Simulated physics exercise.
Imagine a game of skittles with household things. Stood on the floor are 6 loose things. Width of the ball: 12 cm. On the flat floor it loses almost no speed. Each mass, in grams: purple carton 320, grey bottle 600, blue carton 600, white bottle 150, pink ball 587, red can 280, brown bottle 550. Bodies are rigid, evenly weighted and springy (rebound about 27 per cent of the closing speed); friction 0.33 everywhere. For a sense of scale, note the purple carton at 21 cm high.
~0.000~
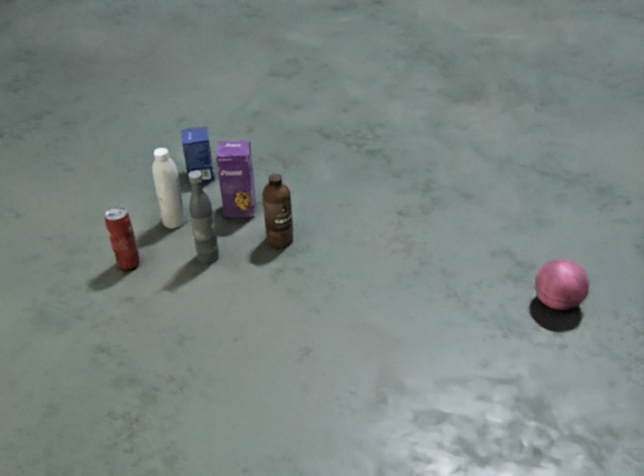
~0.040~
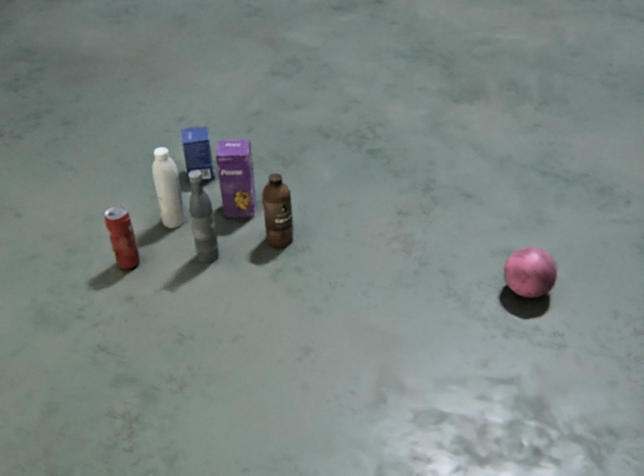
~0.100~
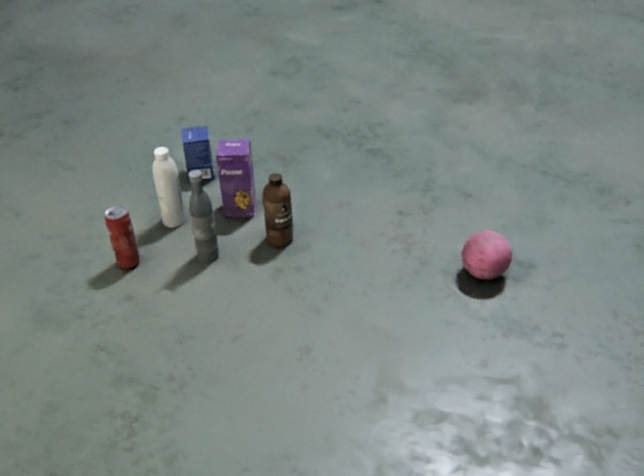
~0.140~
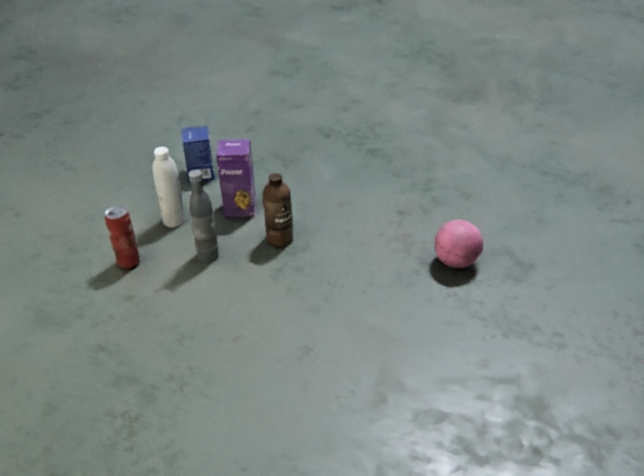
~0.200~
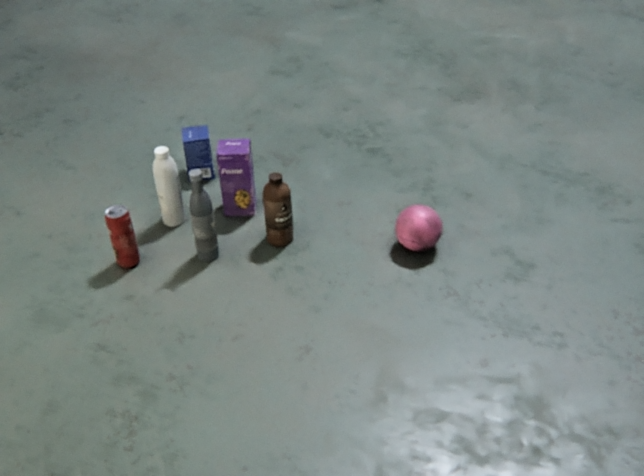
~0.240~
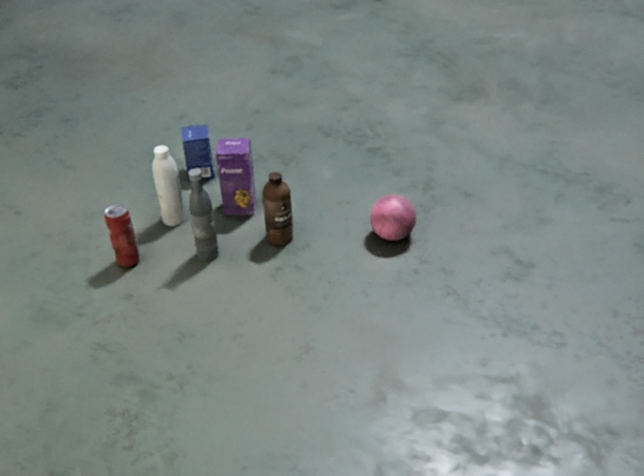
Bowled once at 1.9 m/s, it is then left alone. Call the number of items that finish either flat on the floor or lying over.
Items over or lost: Zero.
After 0.54 s, ball 104 cm along; pink ball near (231, 154).
After 0.74 s, ball 128 cm along; pink ball near (195, 120); blue carton moved 11 cm.
After 1.04 s, ball 166 cm along; pink ball near (149, 76); blue carton moved 12 cm.
After 1.44 s, pink ball near (101, 30); blue carton moved 12 cm.
In the end (1.6 s), not toppled but over 8 cm from the start, blue carton; the other 5 under 8 cm from the start. At the end, from the last picture's camera, purple carton near (237, 178), grey bottle near (202, 215).
